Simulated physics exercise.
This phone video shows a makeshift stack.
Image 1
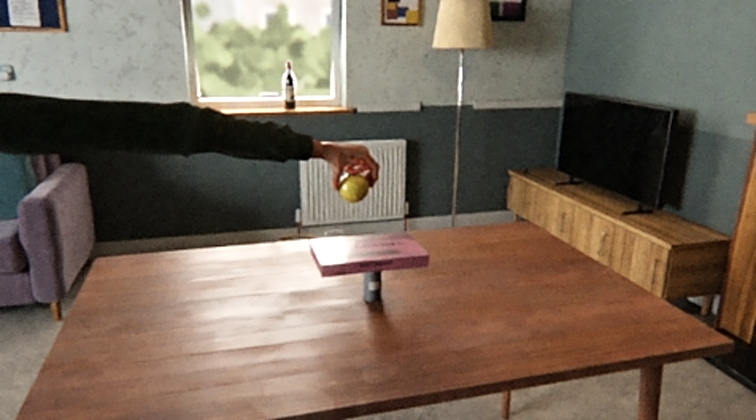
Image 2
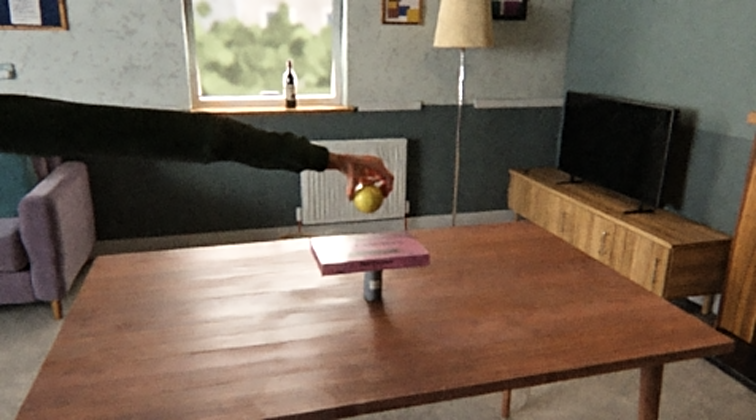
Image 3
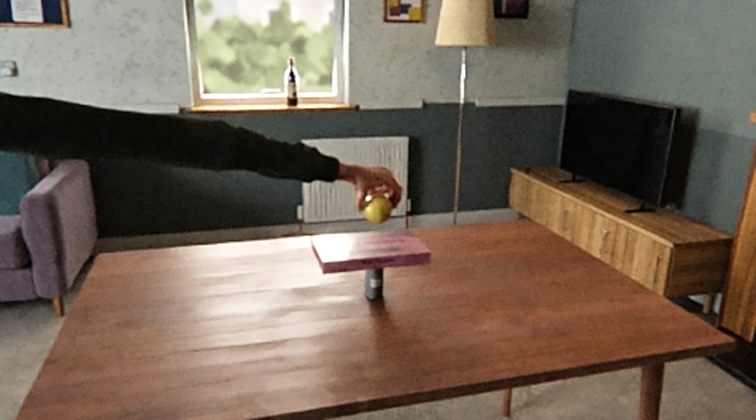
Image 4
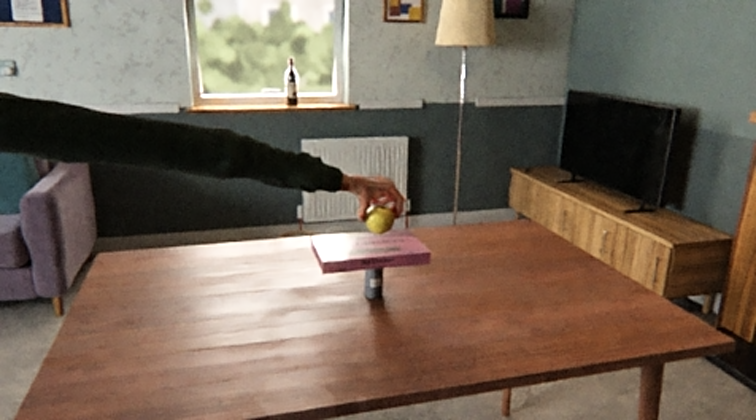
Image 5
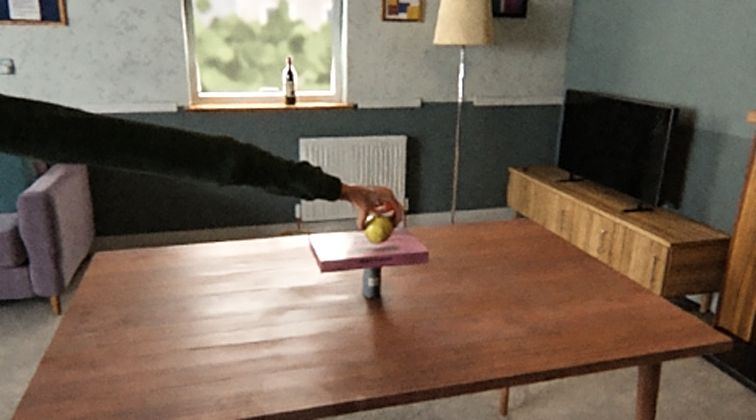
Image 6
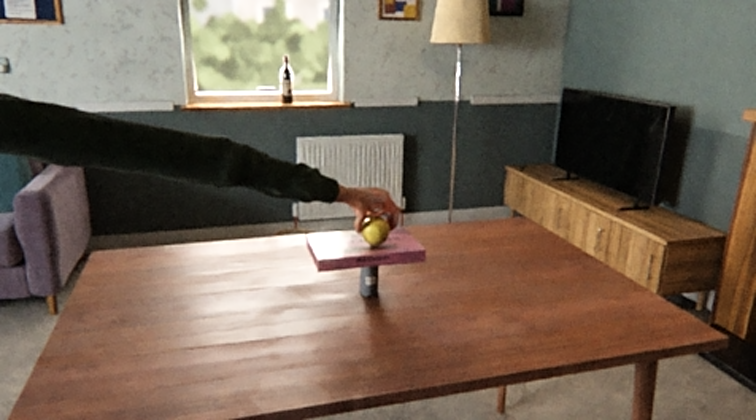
A living room with a window and radiator at the back is seen from slightly above a brown wooden table. A flat pink packet lies across a small grey upright object on the table, with a purple sofa left and a television right. A dark-sleeved arm from the left moves a yellow apple rightward and down onto the packet, still holding it, while the camera shifts very slightly.
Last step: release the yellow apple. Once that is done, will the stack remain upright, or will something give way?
The stack is secure.
Then, 0.20 s past the last view, nothing moves.
Then, 0.70 s past the last view, yellow apple resting near (376, 231).
Finally, all 3 still in place. Final places as the last picture's camera would see them, yellow apple near (376, 231). The stack holds.
